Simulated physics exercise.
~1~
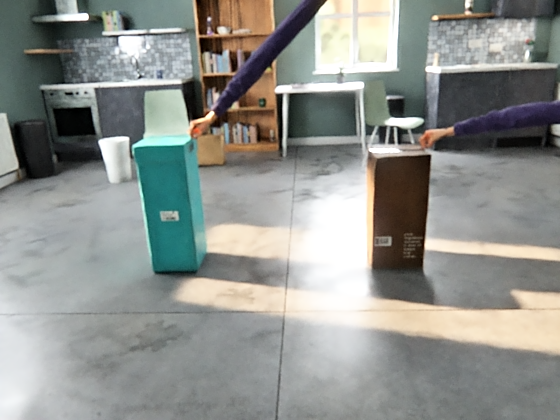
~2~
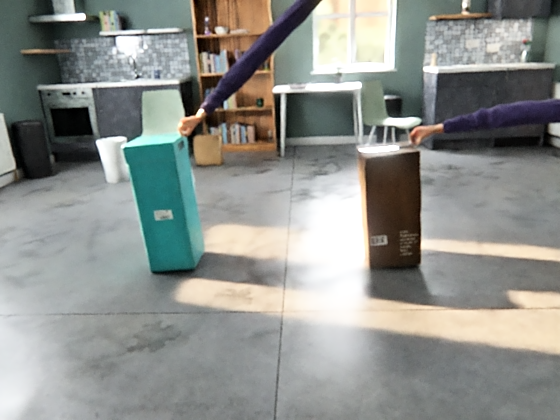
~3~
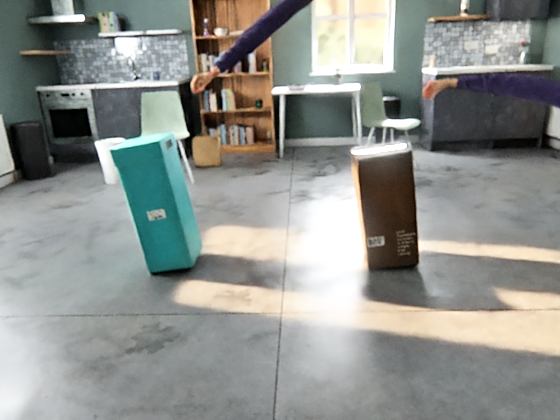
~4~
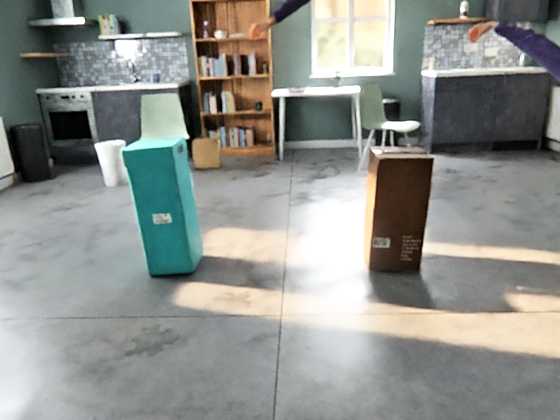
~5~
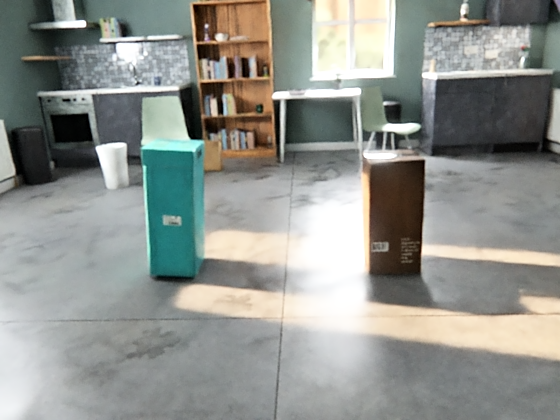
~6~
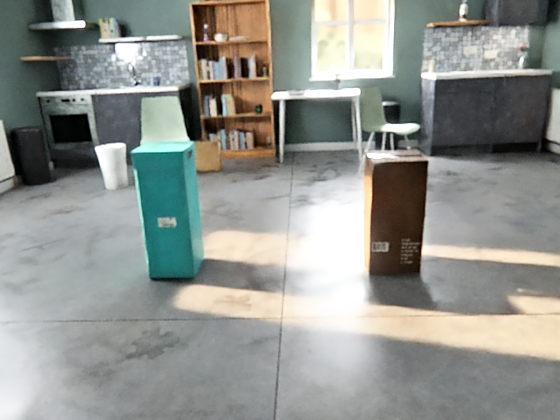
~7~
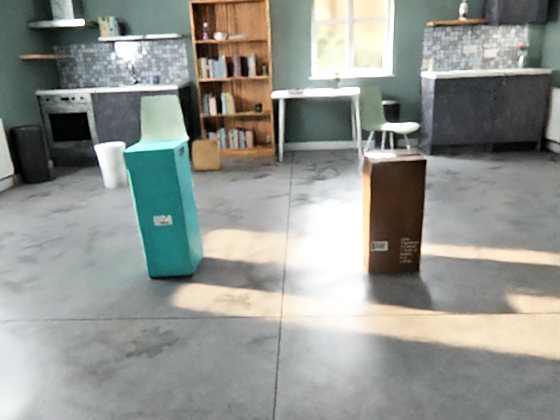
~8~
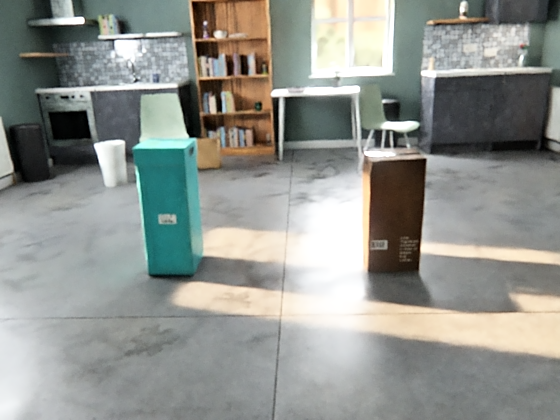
Turquoise and brown boxes tipping left as two hands push their tops and let go, then rocking back and settling upright.
